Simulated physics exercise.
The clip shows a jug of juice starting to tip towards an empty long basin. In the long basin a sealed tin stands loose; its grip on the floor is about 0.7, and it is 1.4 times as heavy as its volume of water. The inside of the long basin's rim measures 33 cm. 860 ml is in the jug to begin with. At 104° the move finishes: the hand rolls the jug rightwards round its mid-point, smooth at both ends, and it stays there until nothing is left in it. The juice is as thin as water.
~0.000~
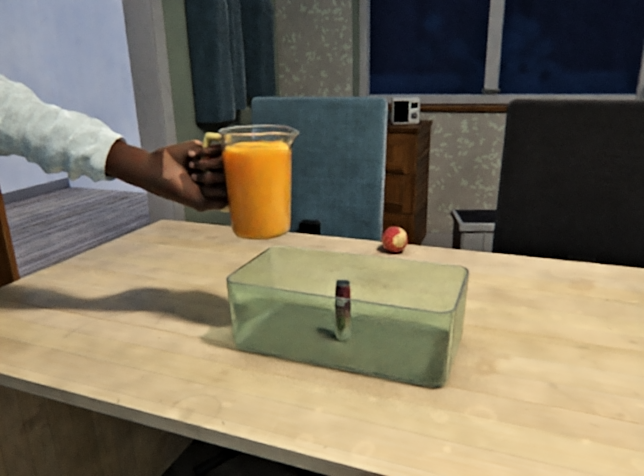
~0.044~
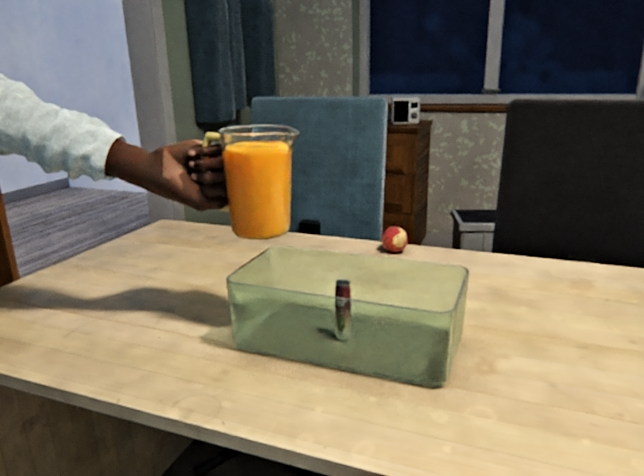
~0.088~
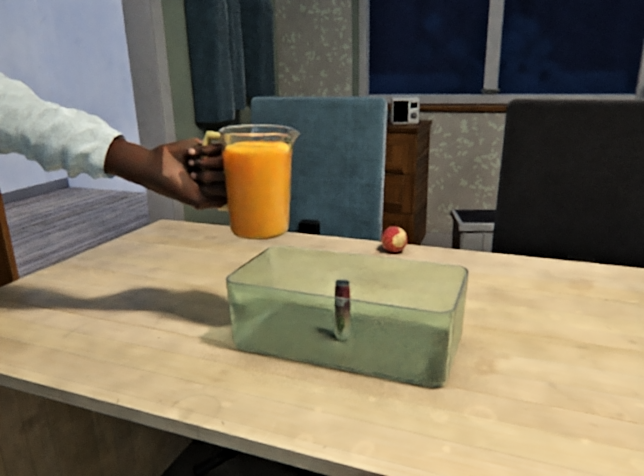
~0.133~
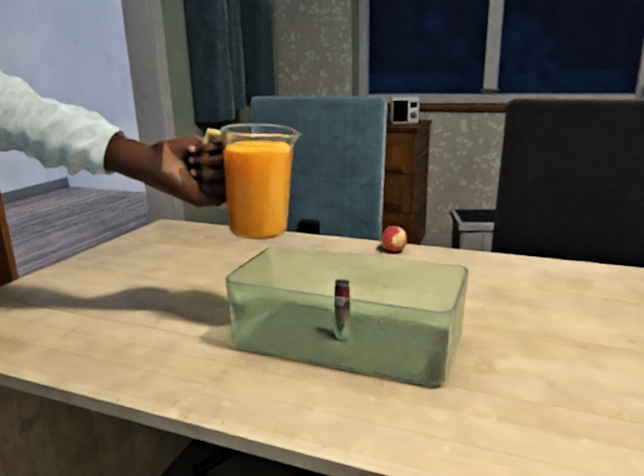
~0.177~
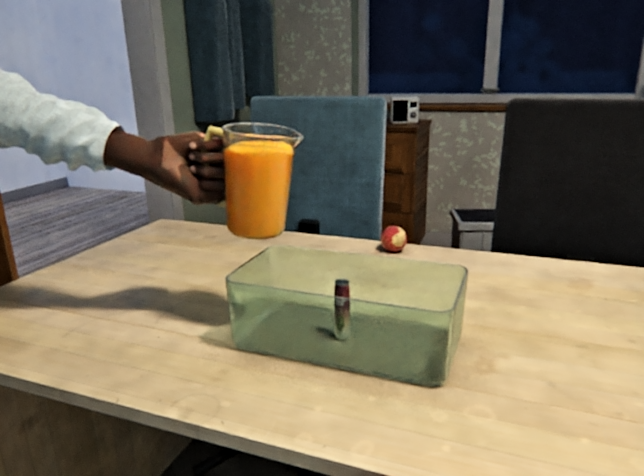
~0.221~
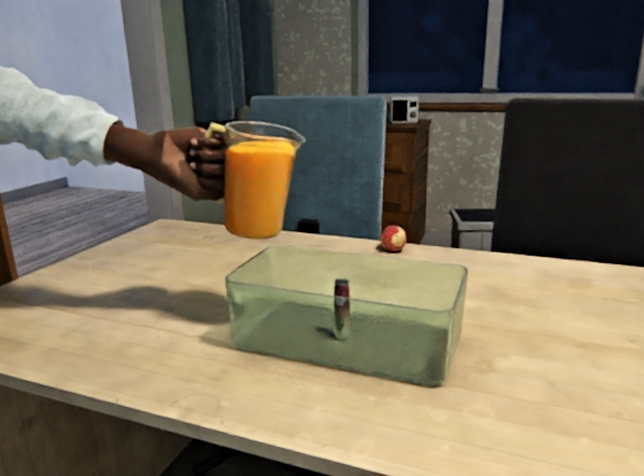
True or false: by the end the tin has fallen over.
True.
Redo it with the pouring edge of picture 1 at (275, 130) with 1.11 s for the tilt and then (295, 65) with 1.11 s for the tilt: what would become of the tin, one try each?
In the first try it comes down; in the second it remains standing.
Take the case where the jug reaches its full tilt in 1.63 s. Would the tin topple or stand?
Then it tips over.
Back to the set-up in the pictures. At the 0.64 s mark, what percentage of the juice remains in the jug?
About 88 percent.
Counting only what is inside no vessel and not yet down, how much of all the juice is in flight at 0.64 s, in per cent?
It comes to about 10 percent.
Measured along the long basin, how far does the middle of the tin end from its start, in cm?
Looks like roughly 6.5 cm in total.
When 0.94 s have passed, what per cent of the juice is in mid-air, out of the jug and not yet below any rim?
Estimate: Around 16 per cent.
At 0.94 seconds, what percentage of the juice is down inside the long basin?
Around 40 in a hundred.
After 0.64 s the tilt is 64° and 88 per cent is still to pour; the tin stands where it began.
After 0.94 s the tilt is 98° and 43 per cent is still to pour; the tin stands where it began.
After 1.26 s the tilt is 104° and 5 per cent is still to pour; the tin leans 17°.
After 1.61 s the tilt is 104° and 0 per cent is still to pour; the tin lies on its side.
In the end the tin lies on its side.
